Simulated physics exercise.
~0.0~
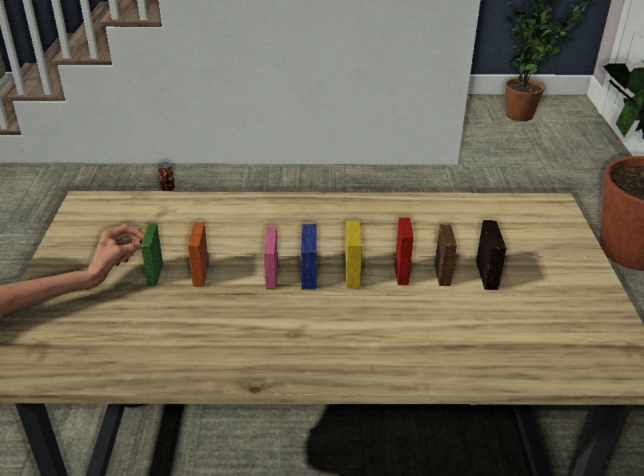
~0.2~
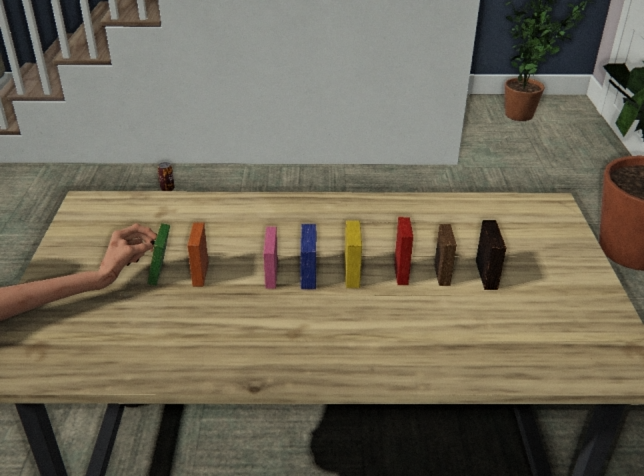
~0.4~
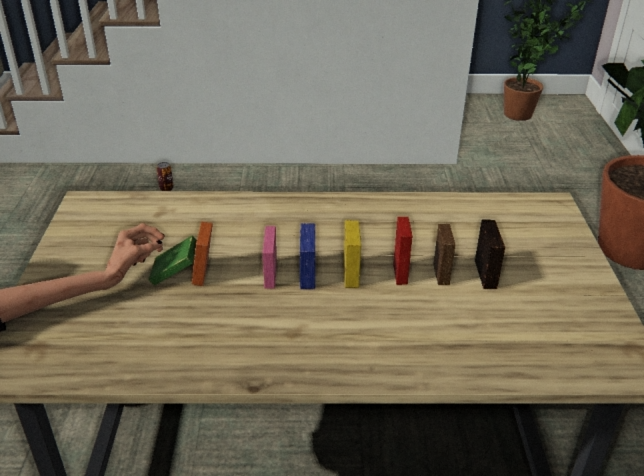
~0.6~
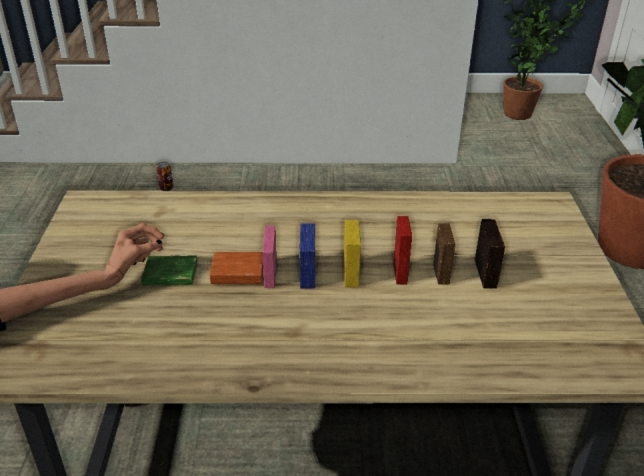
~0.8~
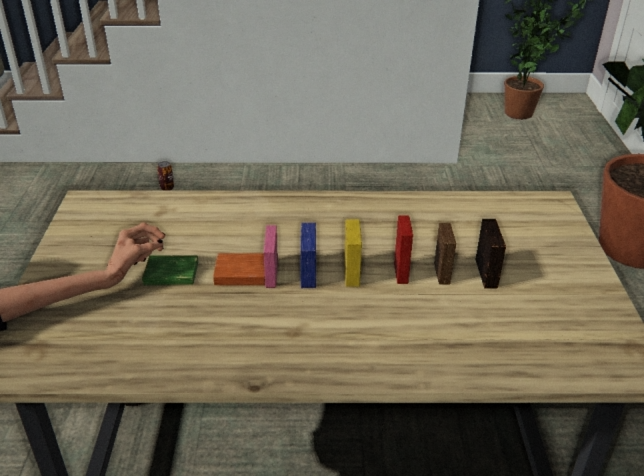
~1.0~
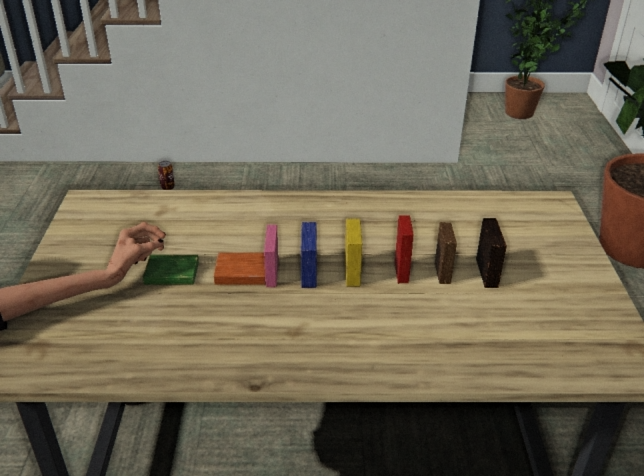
Green block tipping under a hand's nudge, knocking the orange one flat against the pink block, which stays standing with the rest.
